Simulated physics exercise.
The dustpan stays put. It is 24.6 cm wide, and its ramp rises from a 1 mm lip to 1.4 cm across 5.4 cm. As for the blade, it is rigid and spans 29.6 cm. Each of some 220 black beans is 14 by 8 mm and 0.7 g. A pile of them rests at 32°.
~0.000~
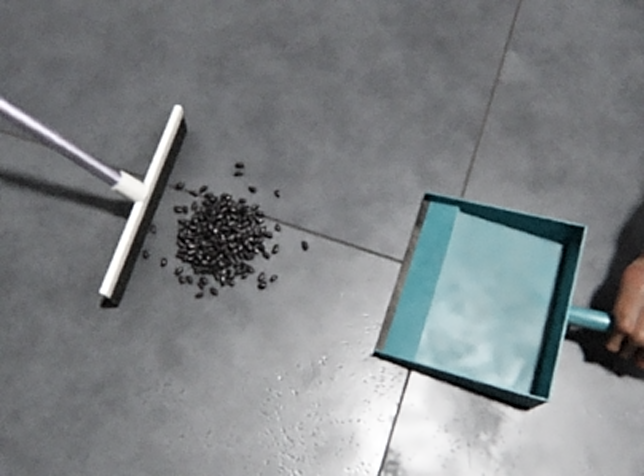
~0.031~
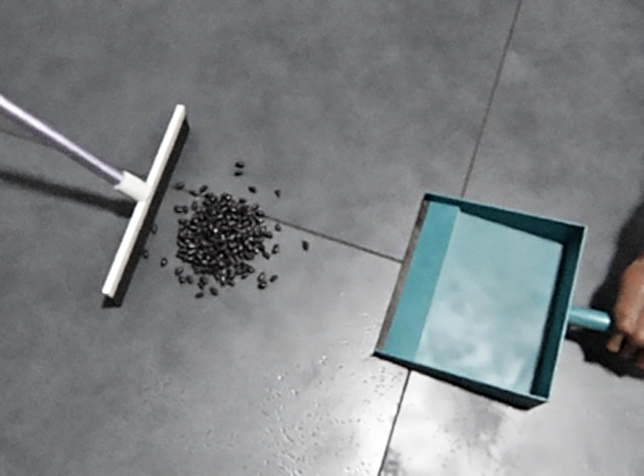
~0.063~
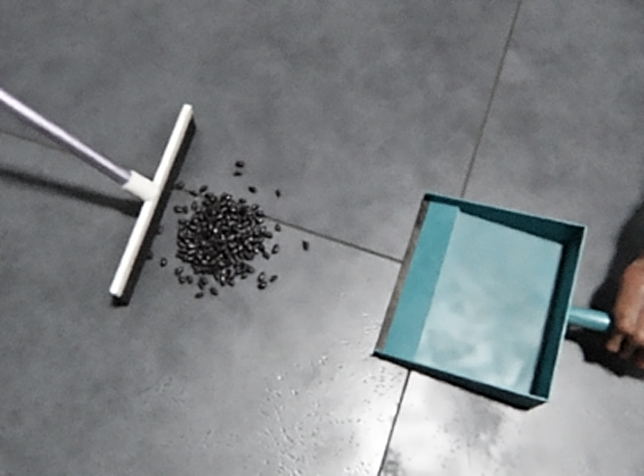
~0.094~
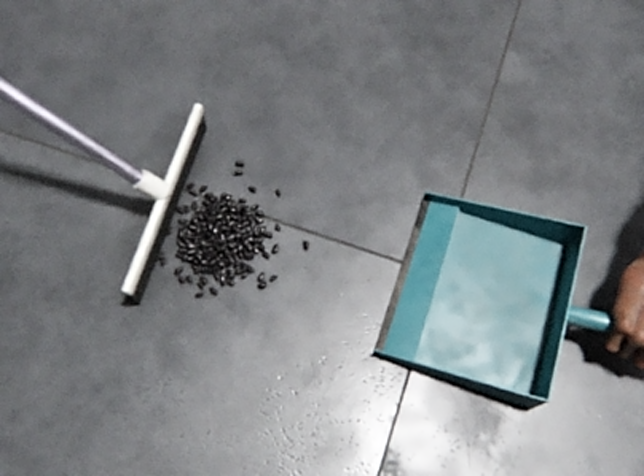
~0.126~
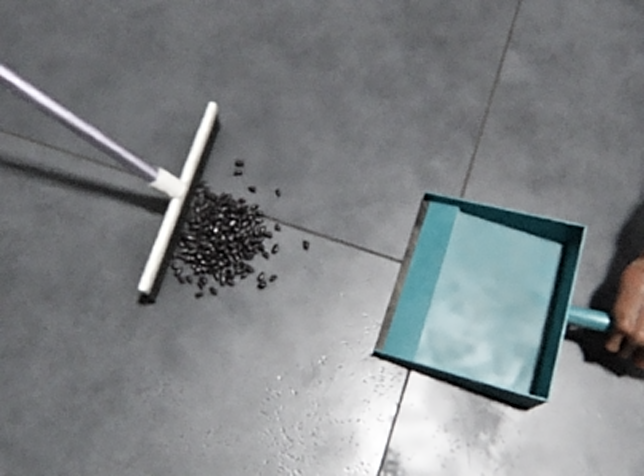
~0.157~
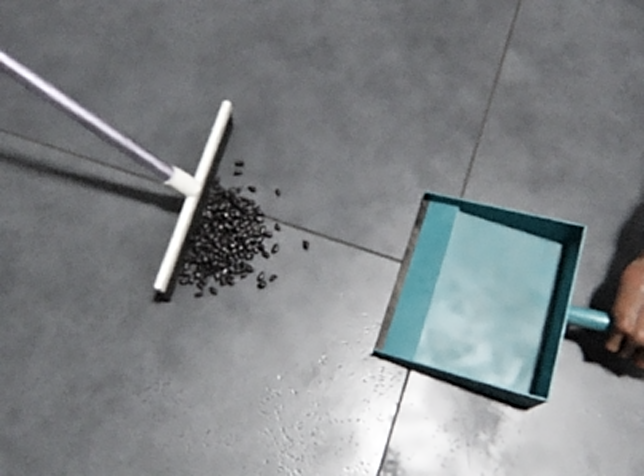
A teal dustpan, held still by a hand at the right edge, lies on a grey tiled floor seen from above, its open side facing a loose pile of small black beans left of centre. Left of the pile is a long white blade on a pale handle. The blade slides slowly, then faster, rightward into the pile, pressing against its near beans, while the camera stays still.
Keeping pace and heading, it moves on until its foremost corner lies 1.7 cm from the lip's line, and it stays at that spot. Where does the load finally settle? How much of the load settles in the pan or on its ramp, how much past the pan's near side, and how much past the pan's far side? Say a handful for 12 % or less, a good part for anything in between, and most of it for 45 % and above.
I would say pan: A good part; near side: A handful; far side: A good part.
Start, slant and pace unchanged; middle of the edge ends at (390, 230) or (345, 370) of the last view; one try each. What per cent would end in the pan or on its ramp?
Roughly 45 % and 20 %.
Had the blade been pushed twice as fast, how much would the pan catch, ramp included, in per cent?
About 60 per cent.
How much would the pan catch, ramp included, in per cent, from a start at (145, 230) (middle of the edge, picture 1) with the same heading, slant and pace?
Roughly 45 percent would end up there.
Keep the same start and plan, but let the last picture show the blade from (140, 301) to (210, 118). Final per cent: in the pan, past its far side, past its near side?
Pan 45, far 0, near 5.
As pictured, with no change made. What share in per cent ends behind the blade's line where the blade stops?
Some 15 percent, give or take.
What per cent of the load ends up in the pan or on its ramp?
Around 35 percent.
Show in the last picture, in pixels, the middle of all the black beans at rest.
Near (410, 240).
Then, at 0.38 s, middle of the blade 17 cm from the lip; 0 % over the lip, far side 0 %, near side 5 %.
Then, at 0.53 s, middle of the blade 8 cm from the lip; 0 % over the lip, far side 10 %, near side 5 %.
After 0.81 s, middle of the blade 3 cm from the lip; 35 % over the lip, far side 15 %, near side 5 %.
In the end, at 2.6 s, pan 35 %, near side 5 %, far side 15 %, in front of the lip or behind the blade 45 %.
